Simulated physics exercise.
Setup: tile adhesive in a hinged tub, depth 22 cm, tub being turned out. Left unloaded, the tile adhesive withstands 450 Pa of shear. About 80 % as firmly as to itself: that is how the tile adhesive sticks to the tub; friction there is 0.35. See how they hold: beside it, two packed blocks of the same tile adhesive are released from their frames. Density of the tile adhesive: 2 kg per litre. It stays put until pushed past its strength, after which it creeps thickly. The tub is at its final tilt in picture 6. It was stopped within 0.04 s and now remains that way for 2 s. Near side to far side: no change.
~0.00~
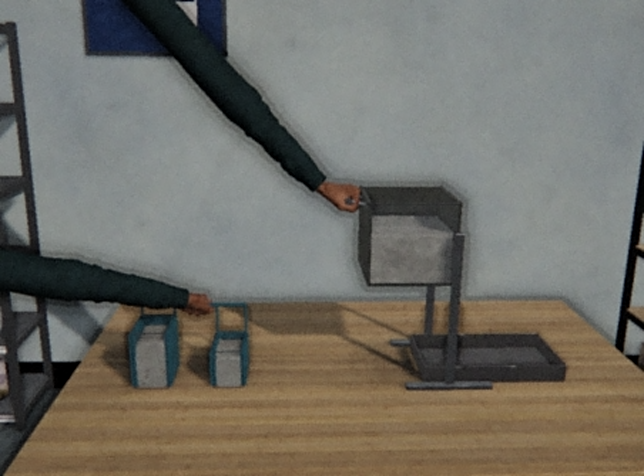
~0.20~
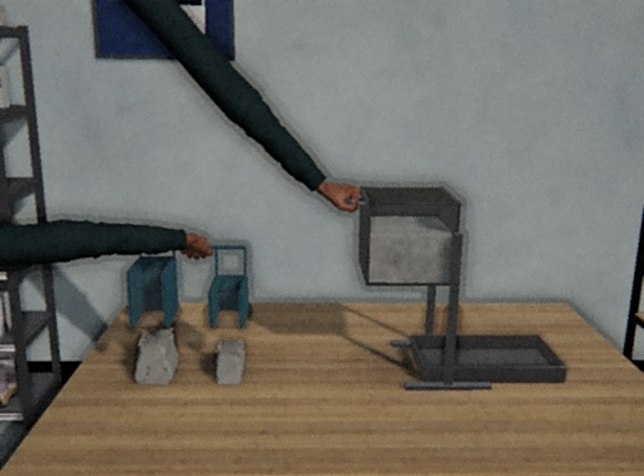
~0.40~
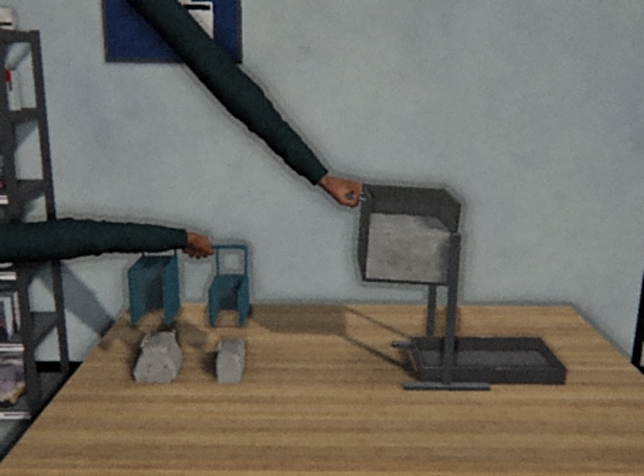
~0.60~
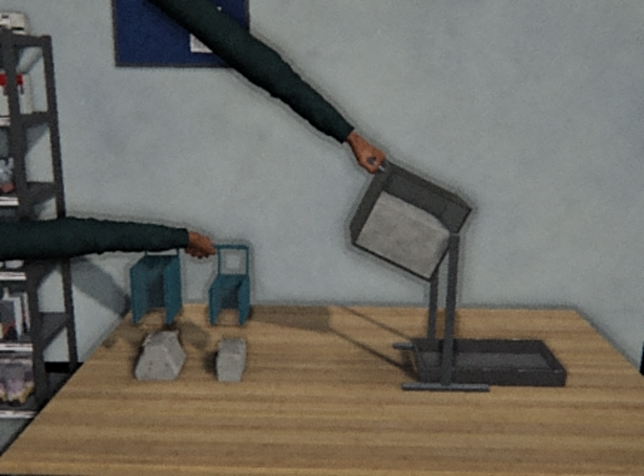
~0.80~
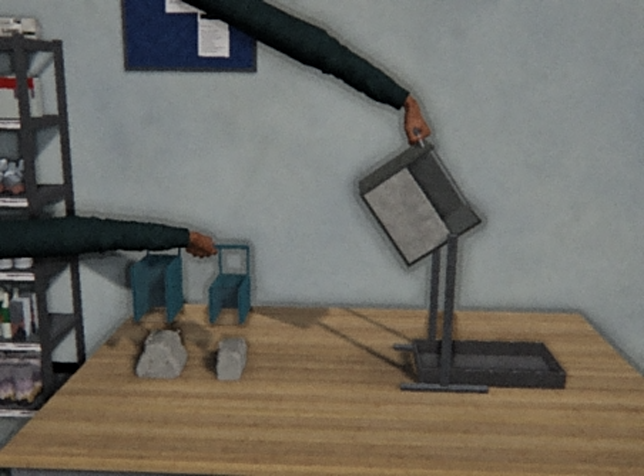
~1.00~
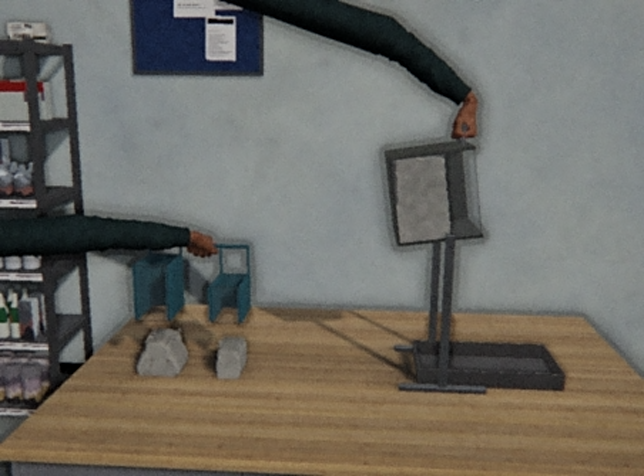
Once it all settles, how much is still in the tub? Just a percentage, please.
I would say about 81 percent.
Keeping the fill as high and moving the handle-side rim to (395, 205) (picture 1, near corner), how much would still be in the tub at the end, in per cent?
I'd guess around 100 per cent remains.
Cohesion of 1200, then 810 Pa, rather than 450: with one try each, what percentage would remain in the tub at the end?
Expect about 100 in a hundred, then about 100 in a hundred.
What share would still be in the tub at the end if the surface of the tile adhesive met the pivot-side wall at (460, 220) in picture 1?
It would be near 65 %.
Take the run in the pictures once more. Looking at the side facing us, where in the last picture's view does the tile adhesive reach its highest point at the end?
Close to pixel (445, 193).
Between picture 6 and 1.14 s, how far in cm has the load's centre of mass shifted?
Roughly 4 cm.
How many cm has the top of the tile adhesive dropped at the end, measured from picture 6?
The top ends up some 9 cm below its level in the last picture.
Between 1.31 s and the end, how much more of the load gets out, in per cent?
Later share of the load: Approx. 14 %.
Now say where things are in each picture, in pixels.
In the first frame, handle-side rim at (372, 204), tilt 0 degrees; highest point of the tile adhesive at (377, 235); test blocks 14 cm, 8.7 cm high (left to right).
In the second frame, handle-side rim at (371, 203), tilt 0 degrees; highest point of the tile adhesive at (376, 235); test blocks 12 cm, 8.6 cm high (left to right).
In the third frame, handle-side rim at (372, 199), tilt 3 degrees; highest point of the tile adhesive at (375, 231); test blocks 11 cm, 8.6 cm high (left to right).
In the fourth frame, handle-side rim at (393, 170), tilt 26 degrees; highest point of the tile adhesive at (378, 202); test blocks 10 cm, 8.6 cm high (left to right).
In the fifth frame, handle-side rim at (434, 149), tilt 55 degrees; highest point of the tile adhesive at (403, 171); test blocks 10 cm, 8.5 cm high (left to right).
In the sixth frame, handle-side rim at (475, 150), tilt 82 degrees; highest point of the tile adhesive at (441, 157); test blocks 10 cm, 8.5 cm high (left to right).
By 1.14 s, the tub is at 82 degrees and holds 100 %.
By 1.31 s, the tub is at 82 degrees and holds 95 %.
By 1.48 s, the tub is at 82 degrees and holds 86 %.
By 1.65 s, the tub is at 82 degrees and holds 82 %.
By 3.00 s, at the end, the tub is at 82 degrees and holds 81 %.
